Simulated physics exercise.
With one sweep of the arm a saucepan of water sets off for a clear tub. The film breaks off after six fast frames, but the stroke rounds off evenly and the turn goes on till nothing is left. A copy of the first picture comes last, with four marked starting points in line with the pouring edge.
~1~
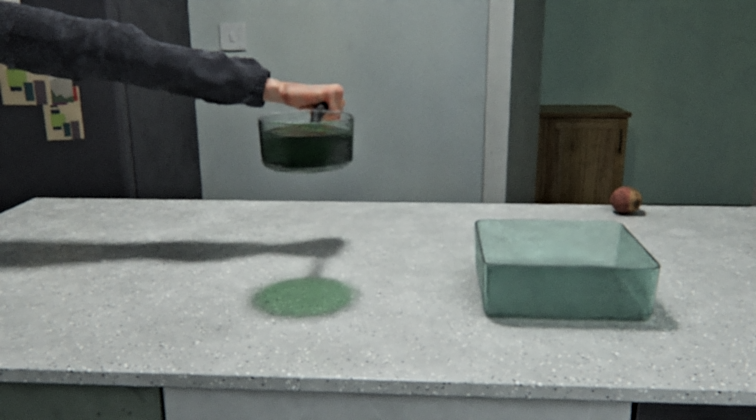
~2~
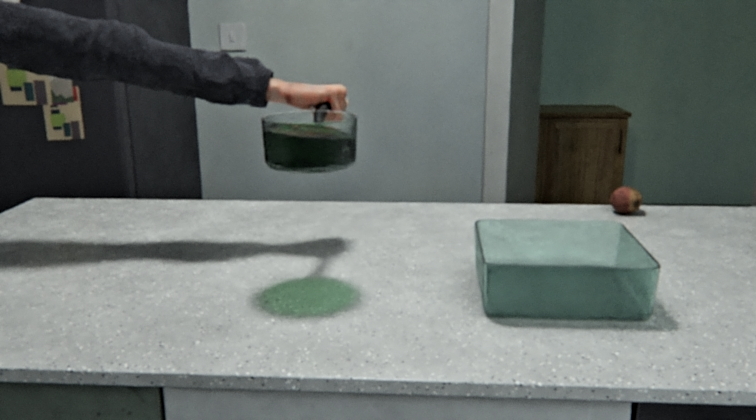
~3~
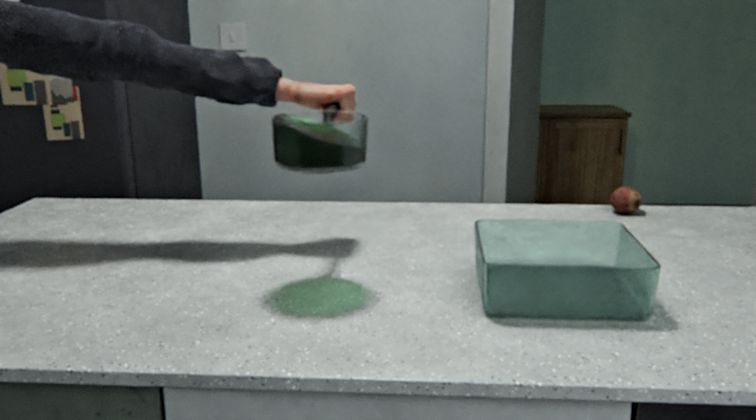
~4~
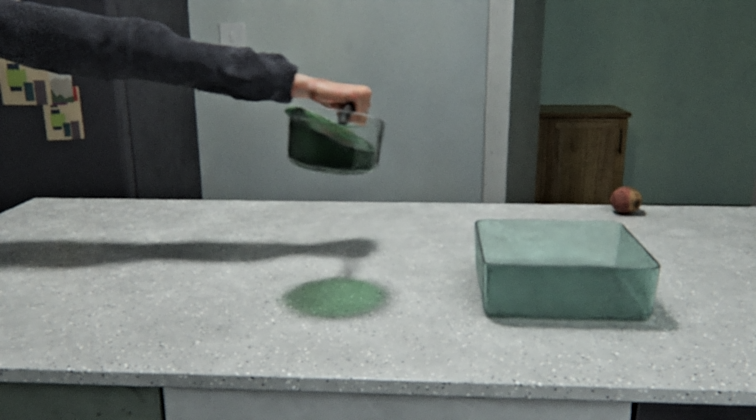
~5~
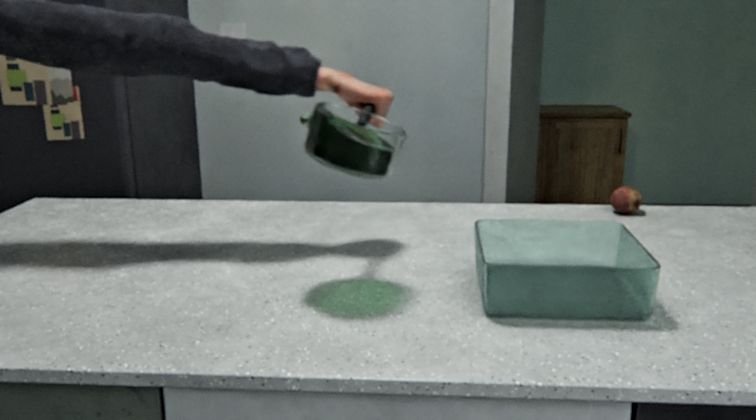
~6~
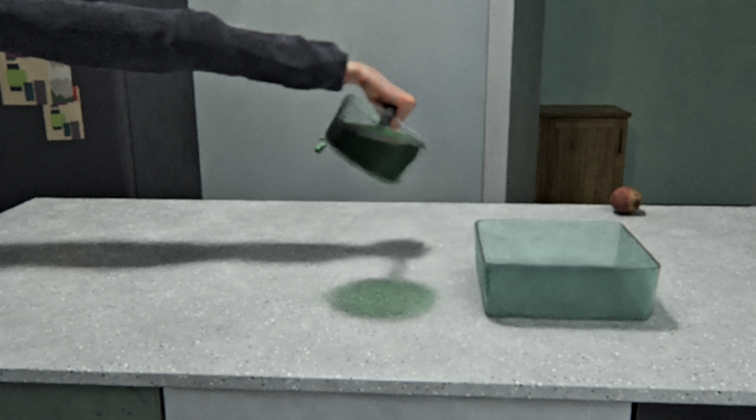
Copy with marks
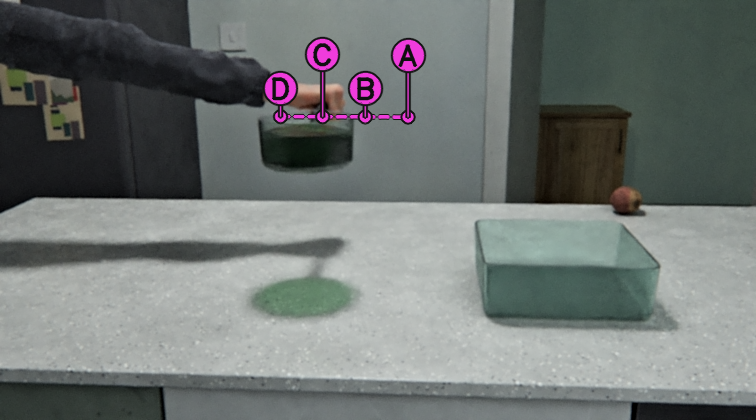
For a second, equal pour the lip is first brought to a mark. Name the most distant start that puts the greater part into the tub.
Dot C just does it.
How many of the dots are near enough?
Three.
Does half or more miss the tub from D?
Yes.
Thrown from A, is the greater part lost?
No, that is safe.
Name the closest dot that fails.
It is D.
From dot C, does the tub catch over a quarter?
Yes, clearly.
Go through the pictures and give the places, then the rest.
Upright, lip at (351, 116); tub from (483, 315) to (651, 318); nothing has left yet.
Upright, lip at (355, 116); nothing has left yet.
Upright, lip at (365, 117); nothing has left yet.
Tipped about 7°, lip at (383, 122); water is over the rim, down to (288, 113).
Tipped about 18°, lip at (405, 132); nothing has left yet.
Tipped about 33°, lip at (426, 145); nothing has left yet.
On the marked copy, A at (408, 117); B at (365, 116); C at (322, 116); D at (280, 116).
If A is chosen, about 81 % lands in the tub, 10 % falls short and 9 % goes beside or beyond.
If B is chosen, about 70 % lands in the tub, 7 % falls short and 23 % goes beside or beyond.
If C is chosen, about 63 % lands in the tub, 19 % falls short and 17 % goes beside or beyond.
If D is chosen, about 23 % lands in the tub, 71 % falls short and 6 % goes beside or beyond.
